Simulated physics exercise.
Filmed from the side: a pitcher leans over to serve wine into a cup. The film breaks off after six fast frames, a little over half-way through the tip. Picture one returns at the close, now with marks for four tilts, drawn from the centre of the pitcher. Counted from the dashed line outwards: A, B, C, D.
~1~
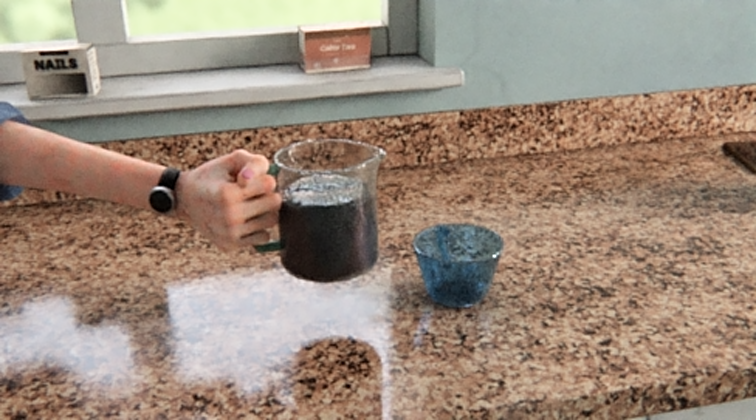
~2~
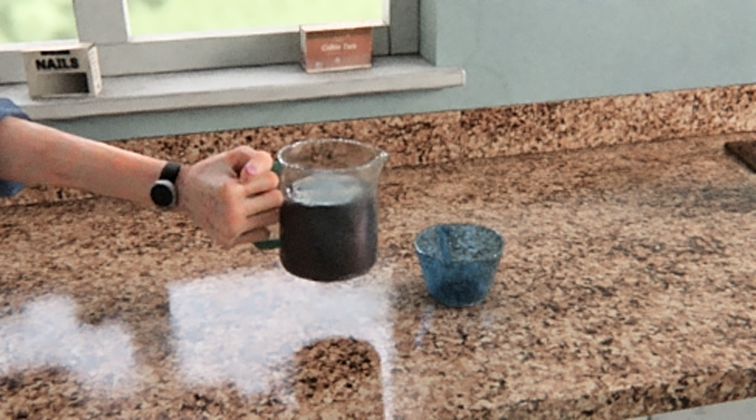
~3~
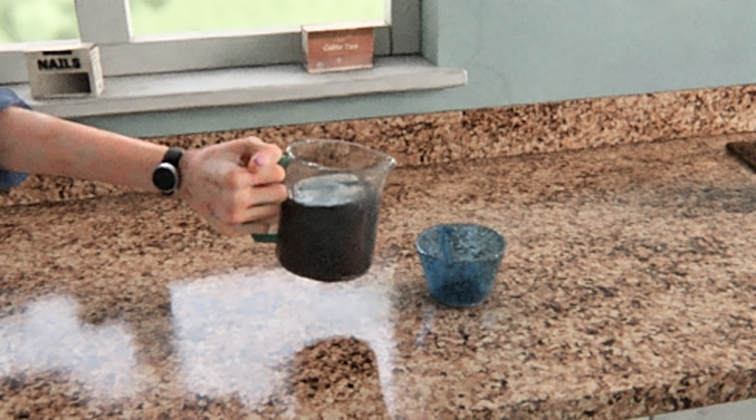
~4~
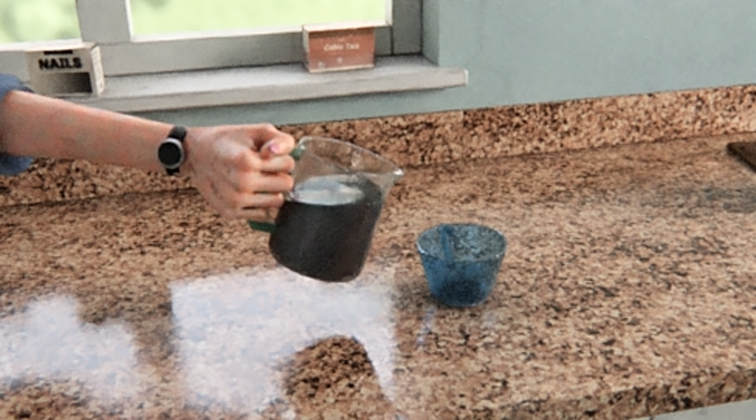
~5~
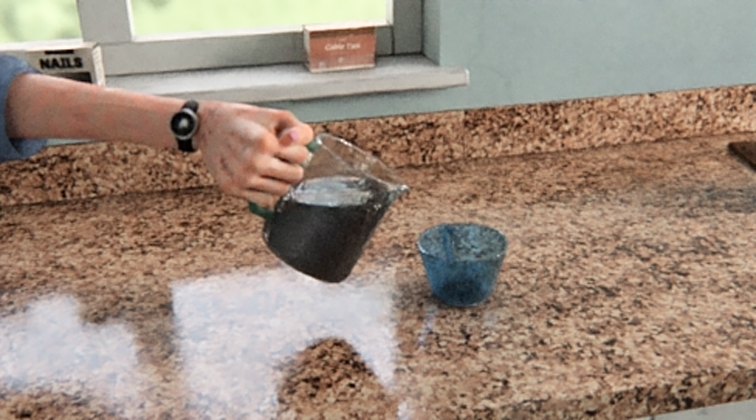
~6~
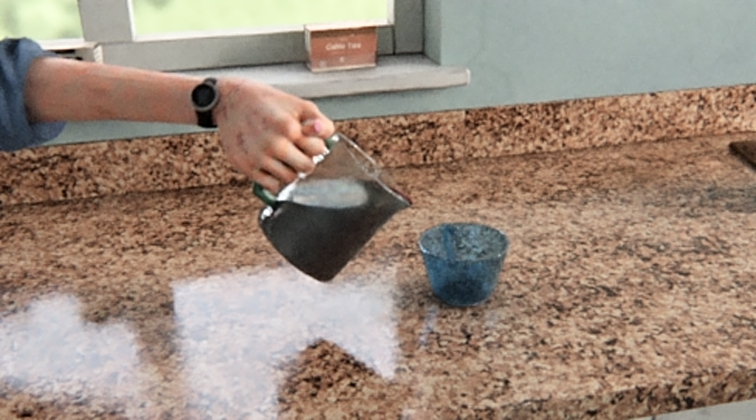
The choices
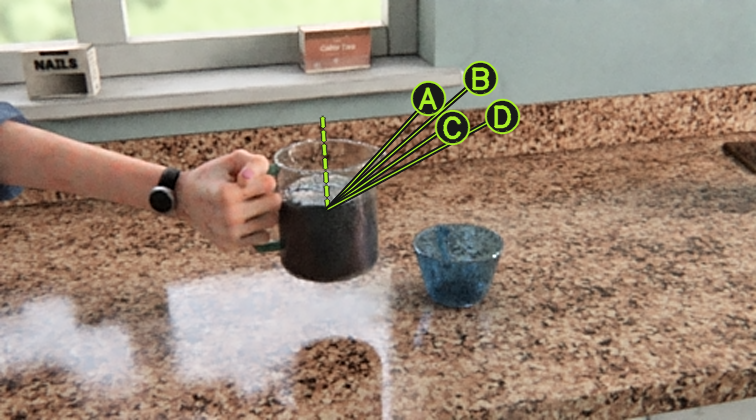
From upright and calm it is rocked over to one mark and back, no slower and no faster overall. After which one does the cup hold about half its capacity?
Best: C.
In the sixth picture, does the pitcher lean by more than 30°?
Yes.
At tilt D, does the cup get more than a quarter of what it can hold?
Yes.
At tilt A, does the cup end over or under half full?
Under.
On the marked copy, A at (417, 111); B at (466, 88); C at (436, 134); D at (487, 122).
Choosing A, the cup ends with about 13 % of what it can hold.
Choosing B, the cup ends with about 28 % of what it can hold.
Choosing C, the cup ends with about 48 % of what it can hold.
Choosing D, the cup ends with about 72 % of what it can hold.
